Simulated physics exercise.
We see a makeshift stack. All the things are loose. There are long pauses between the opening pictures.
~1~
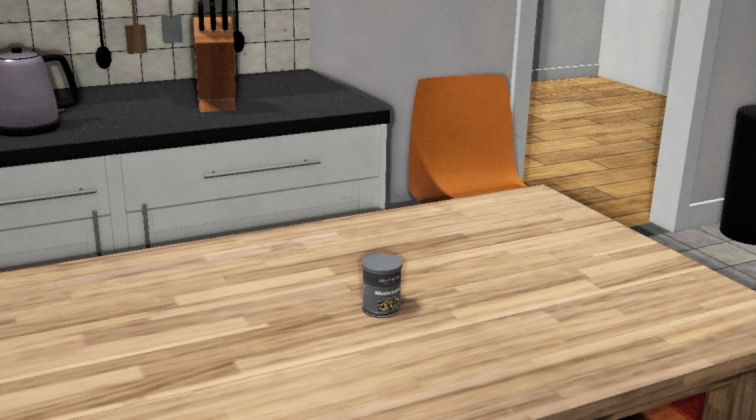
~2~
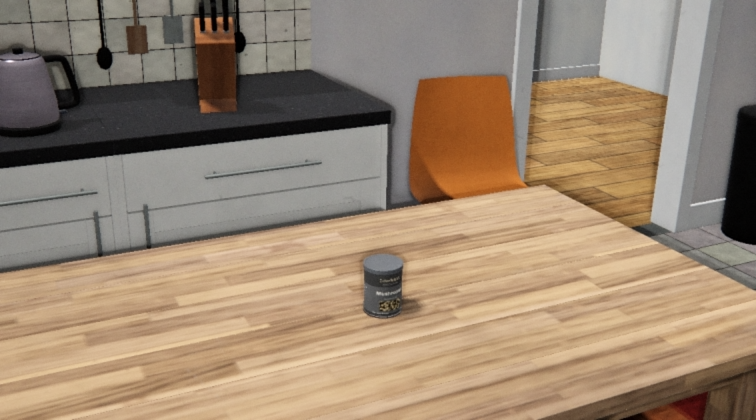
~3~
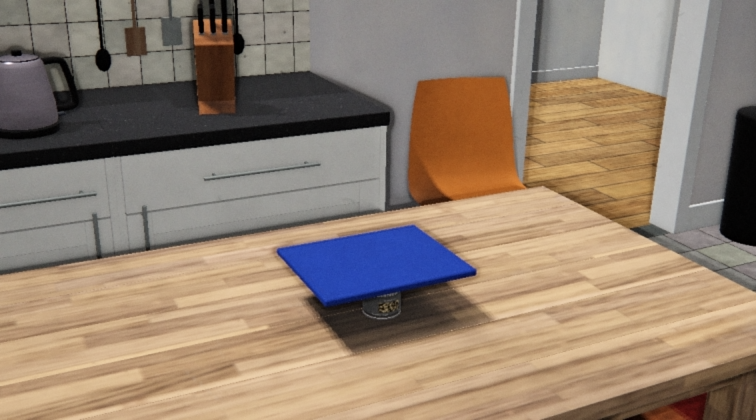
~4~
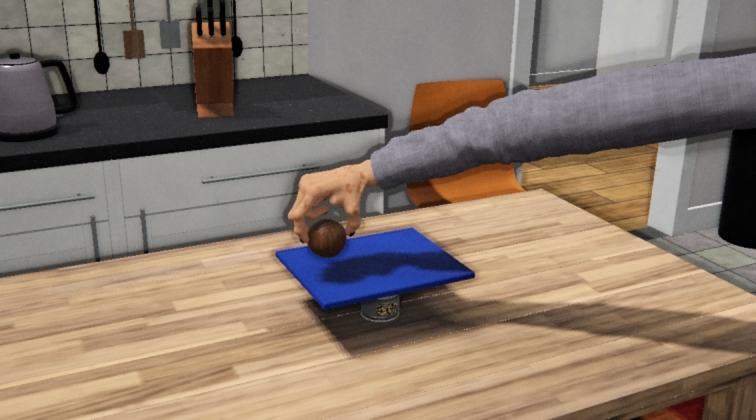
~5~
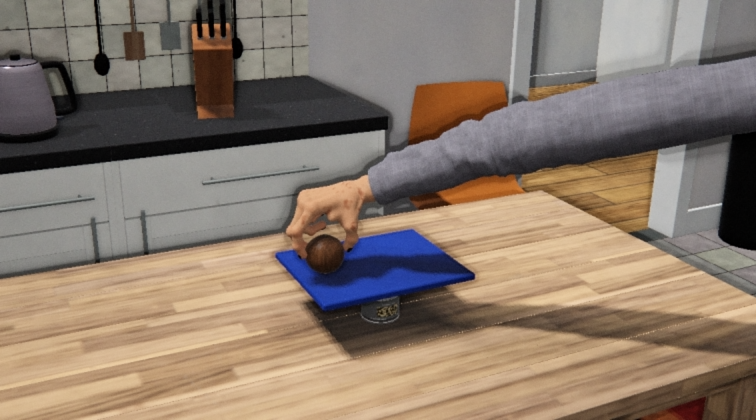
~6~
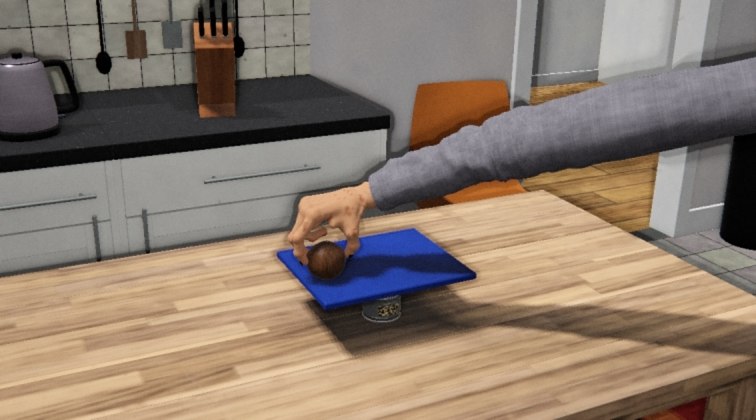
To begin with, a small grey can stands alone on a wooden table in a kitchen, and then a flat blue lid rests on top of it. A hand in a grey sleeve reaches in from the right, lowers a round brown onion onto the lid's left part, and keeps holding it.
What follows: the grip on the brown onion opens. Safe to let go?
In the end the stack comes apart.
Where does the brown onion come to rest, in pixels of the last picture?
At about (284, 327).
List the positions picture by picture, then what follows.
In the first frame, the last thing is not in view yet.
In the second frame, the last thing is not in view yet.
In the third frame, the last thing is not in view yet; blue lid (374, 262).
In the fourth frame, on its way; brown onion (327, 238); blue lid (373, 264).
In the fifth frame, on its way; brown onion (325, 253); blue lid (373, 266).
In the sixth frame, set down, still held; brown onion (326, 260); blue lid (374, 265).
Then, 0.30 s past the last view, brown onion now fallen; blue lid rocked 31° from its first pose.
Then, 0.50 s past the last view, blue lid rocked 44° from its first pose.
Then, 0.80 s past the last view, blue lid rocked 38° from its first pose.
Finally, fallen, brown onion; down or leaning hard in the stack, blue lid; grey tin still in place. Final places as the last picture's camera would see them, brown onion near (283, 327). The stack gives way.
